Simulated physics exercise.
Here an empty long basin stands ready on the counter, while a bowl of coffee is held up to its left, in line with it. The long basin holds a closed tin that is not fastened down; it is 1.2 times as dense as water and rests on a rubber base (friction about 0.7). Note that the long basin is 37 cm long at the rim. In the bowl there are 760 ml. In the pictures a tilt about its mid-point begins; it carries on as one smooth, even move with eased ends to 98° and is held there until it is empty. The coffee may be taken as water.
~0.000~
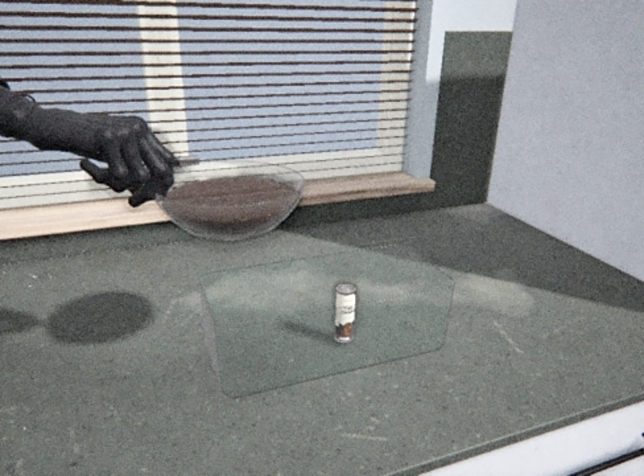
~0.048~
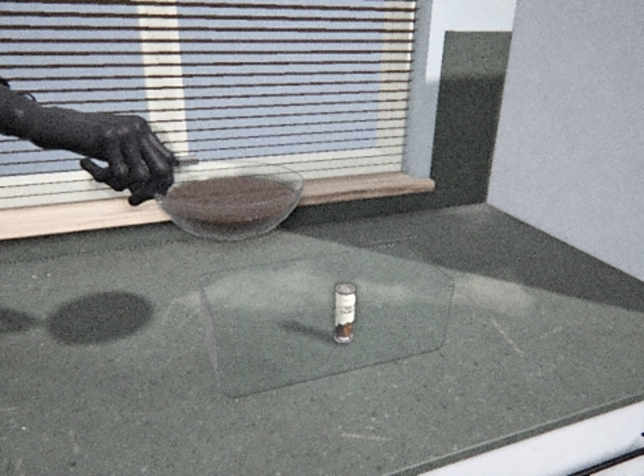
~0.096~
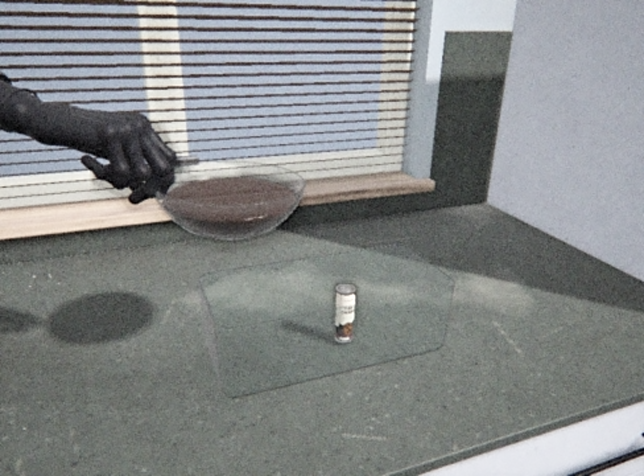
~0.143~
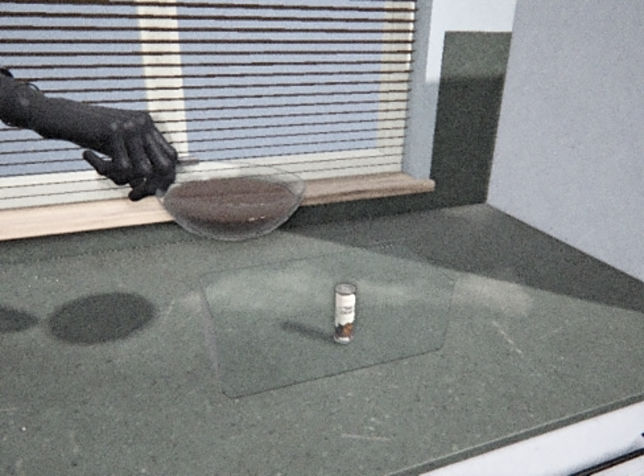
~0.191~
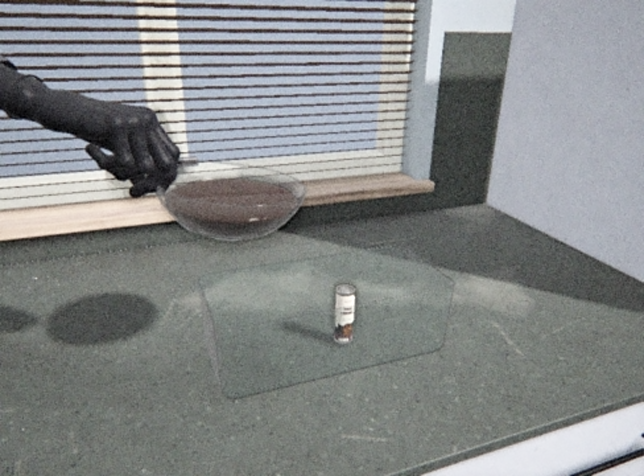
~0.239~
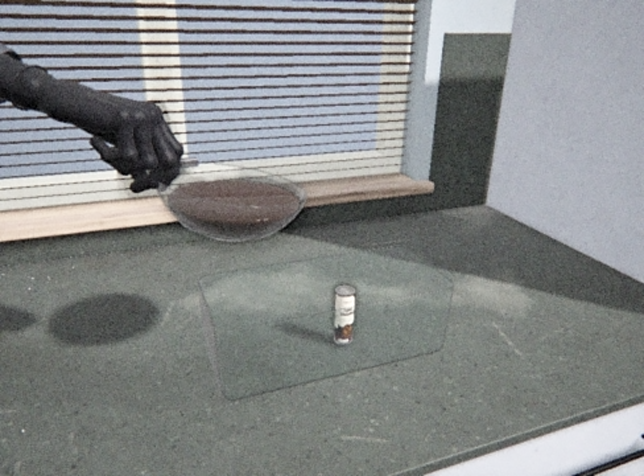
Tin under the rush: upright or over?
It stands firm.
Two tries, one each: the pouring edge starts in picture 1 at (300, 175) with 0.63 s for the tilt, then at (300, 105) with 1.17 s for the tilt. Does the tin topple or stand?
Trial 1 - tin tips; trial 2 - tin stays standing.
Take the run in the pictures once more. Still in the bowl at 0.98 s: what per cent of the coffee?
I'd say some 0 per cent remains.
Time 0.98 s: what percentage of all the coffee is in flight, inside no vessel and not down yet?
Roughly 3 %.
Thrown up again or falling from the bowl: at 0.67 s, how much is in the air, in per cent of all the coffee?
Near 38 per cent at that time.
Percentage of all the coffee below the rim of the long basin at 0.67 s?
Roughly 24 per cent.
Then, 0.67 s in, the tilt is 60° and 38 per cent is still to pour; the tin stands where it began.
Then, 0.98 s in, the tilt is 92° and 0 per cent is still to pour; the tin stands where it began.
Then, 1.31 s in, the tilt is 98° and 0 per cent is still to pour; the tin stands where it began.
Then, 1.67 s in, the tilt is 98° and 0 per cent is still to pour; the tin stands where it began.
Finally, the tin stands where it began.
